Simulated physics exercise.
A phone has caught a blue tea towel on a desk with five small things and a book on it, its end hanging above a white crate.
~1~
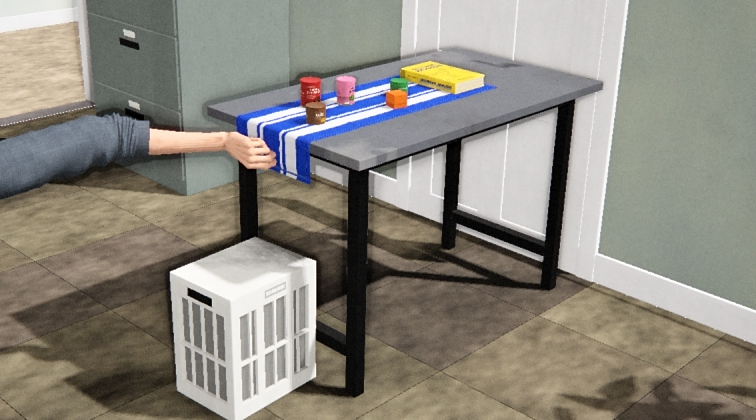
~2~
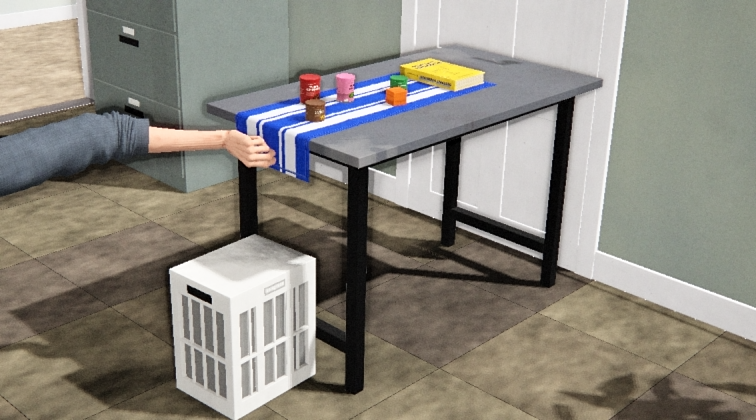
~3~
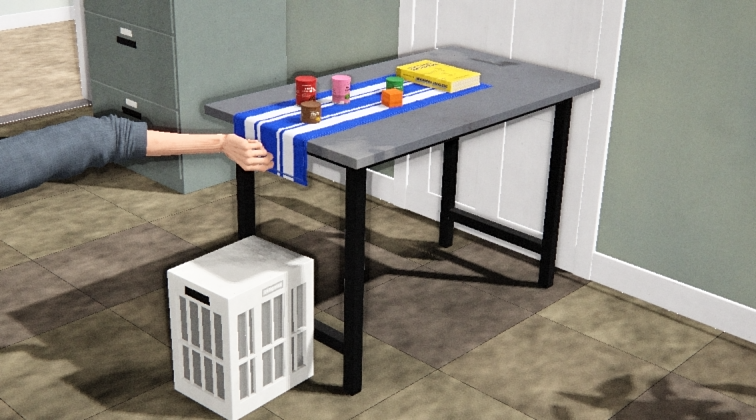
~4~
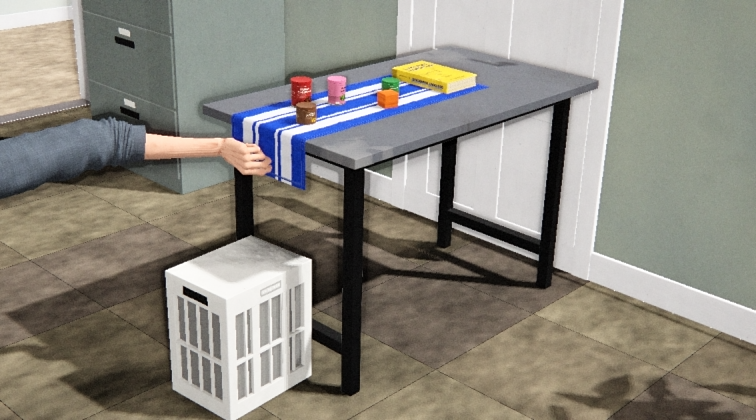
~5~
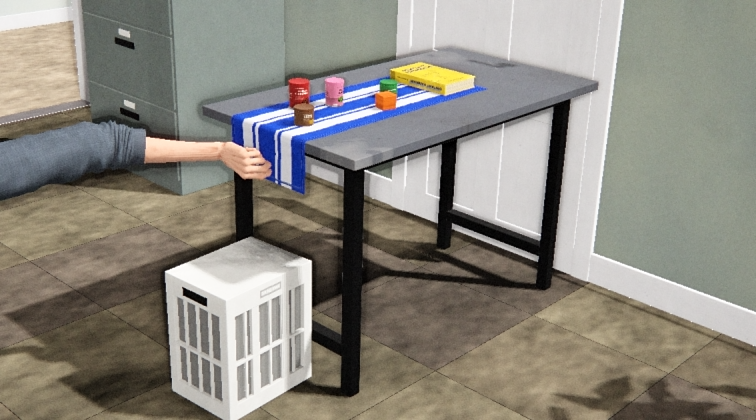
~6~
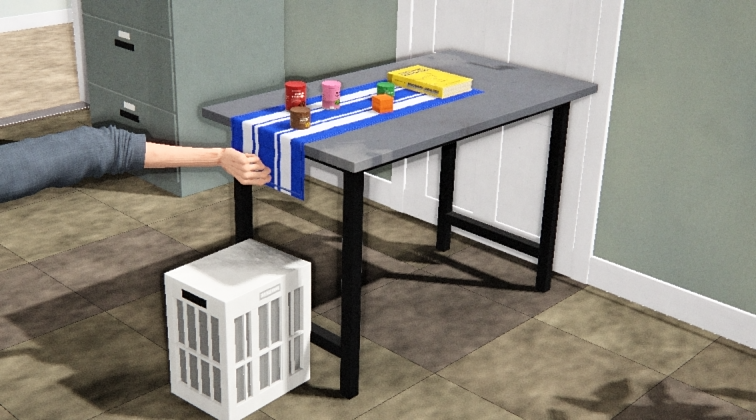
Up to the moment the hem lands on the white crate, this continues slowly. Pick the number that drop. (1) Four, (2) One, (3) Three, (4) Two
Answer: 4.
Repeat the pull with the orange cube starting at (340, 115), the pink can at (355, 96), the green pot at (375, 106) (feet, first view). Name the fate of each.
The orange cube is lost, the pink can stays aboard, the green pot stays aboard.
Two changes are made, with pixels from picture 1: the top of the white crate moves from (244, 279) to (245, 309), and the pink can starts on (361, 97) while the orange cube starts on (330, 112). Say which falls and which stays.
In the end the pink can is still on top and the orange cube is no longer on top.
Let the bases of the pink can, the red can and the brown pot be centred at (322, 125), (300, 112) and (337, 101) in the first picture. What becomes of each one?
Pink can: Goes. Red can: Goes. Brown pot: Stays.
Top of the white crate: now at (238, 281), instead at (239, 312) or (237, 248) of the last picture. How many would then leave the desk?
We'd get 3 in the first case and 1 in the second.
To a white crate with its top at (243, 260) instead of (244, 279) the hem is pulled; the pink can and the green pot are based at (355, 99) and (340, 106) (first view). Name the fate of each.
The pink can? Safe. The green pot? Safe.
Soon after, hem near (267, 208); all still up.
Then, hem near (266, 229); brown pot gone.
Further on, hem on the crate; brown pot and red can gone.
At rest, hem on the crate; brown pot and red can gone. The answer is two.
